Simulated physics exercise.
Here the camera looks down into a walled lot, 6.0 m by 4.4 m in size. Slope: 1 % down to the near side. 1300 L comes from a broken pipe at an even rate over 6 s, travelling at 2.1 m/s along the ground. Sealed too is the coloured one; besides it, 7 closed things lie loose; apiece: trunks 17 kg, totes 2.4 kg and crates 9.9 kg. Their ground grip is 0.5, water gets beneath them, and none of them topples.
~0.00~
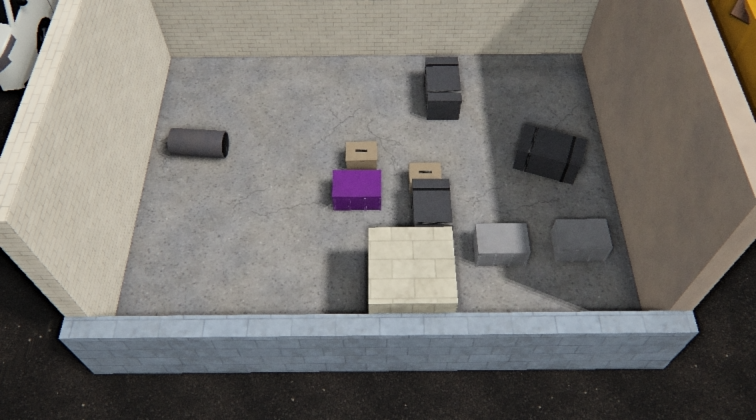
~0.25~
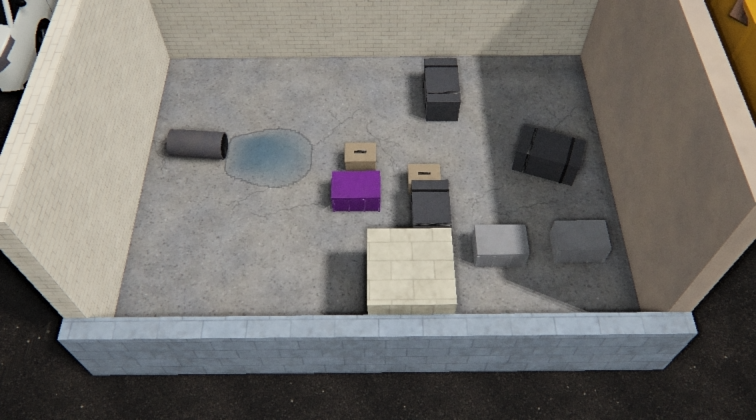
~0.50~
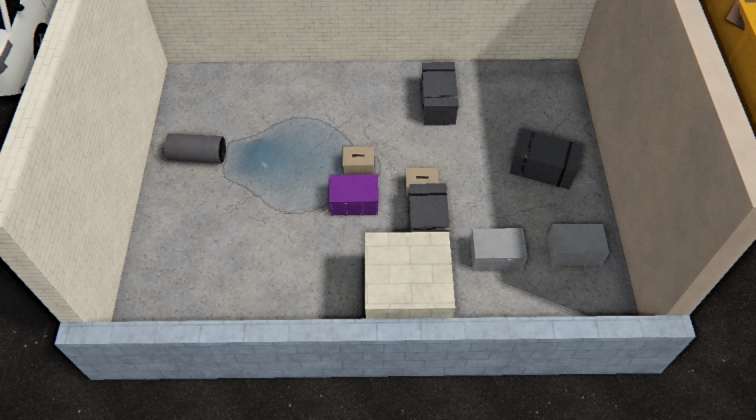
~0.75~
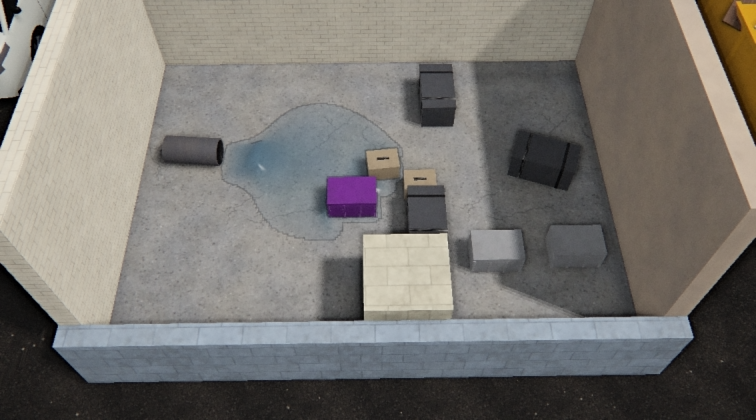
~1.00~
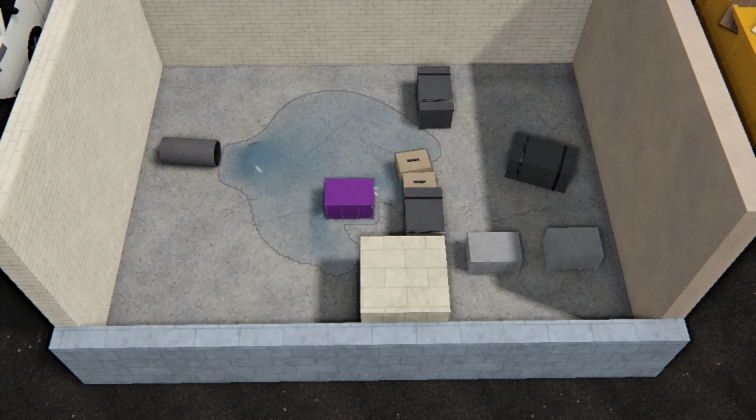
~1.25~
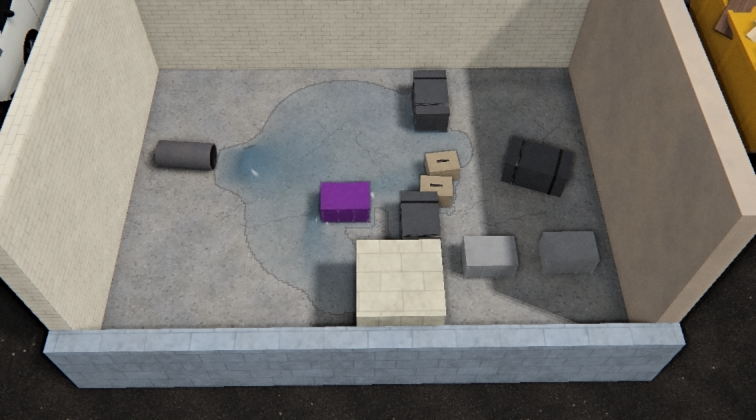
Water spreads from a pipe across a walled lot and pushes two small tan boxes rightward.
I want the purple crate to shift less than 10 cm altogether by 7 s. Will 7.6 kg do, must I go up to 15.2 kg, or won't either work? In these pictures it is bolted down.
Both fall short.
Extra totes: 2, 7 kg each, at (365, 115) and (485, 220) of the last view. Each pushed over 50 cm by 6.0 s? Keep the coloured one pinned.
Order as asked - surpassed, not reached.
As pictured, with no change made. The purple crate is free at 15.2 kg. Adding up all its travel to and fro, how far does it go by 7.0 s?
Roughly 250 centimetres altogether.
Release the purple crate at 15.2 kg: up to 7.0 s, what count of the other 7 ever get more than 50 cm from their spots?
I count 6 of them.
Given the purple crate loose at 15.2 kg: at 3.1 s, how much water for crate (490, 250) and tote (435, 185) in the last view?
Around 3 cm and 6 cm.
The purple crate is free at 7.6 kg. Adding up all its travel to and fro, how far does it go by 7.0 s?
About 350 cm altogether.
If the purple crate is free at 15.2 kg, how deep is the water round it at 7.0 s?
12 cm, roughly.
After 1.8 s the purple crate would be 75 cm from its start with 7.6 kg and 55 cm from its start with 15.2 kg; 5 cm of water round it then.
After 3.1 s the purple crate would be 99 cm from its start with 7.6 kg and 111 cm from its start with 15.2 kg; 9 cm of water round it then.
After 4.9 s the purple crate would be 228 cm from its start with 7.6 kg and 194 cm from its start with 15.2 kg; 4 cm of water round it then.
After 7.0 s the purple crate would be 291 cm from its start with 7.6 kg and 174 cm from its start with 15.2 kg; 12 cm of water round it then.
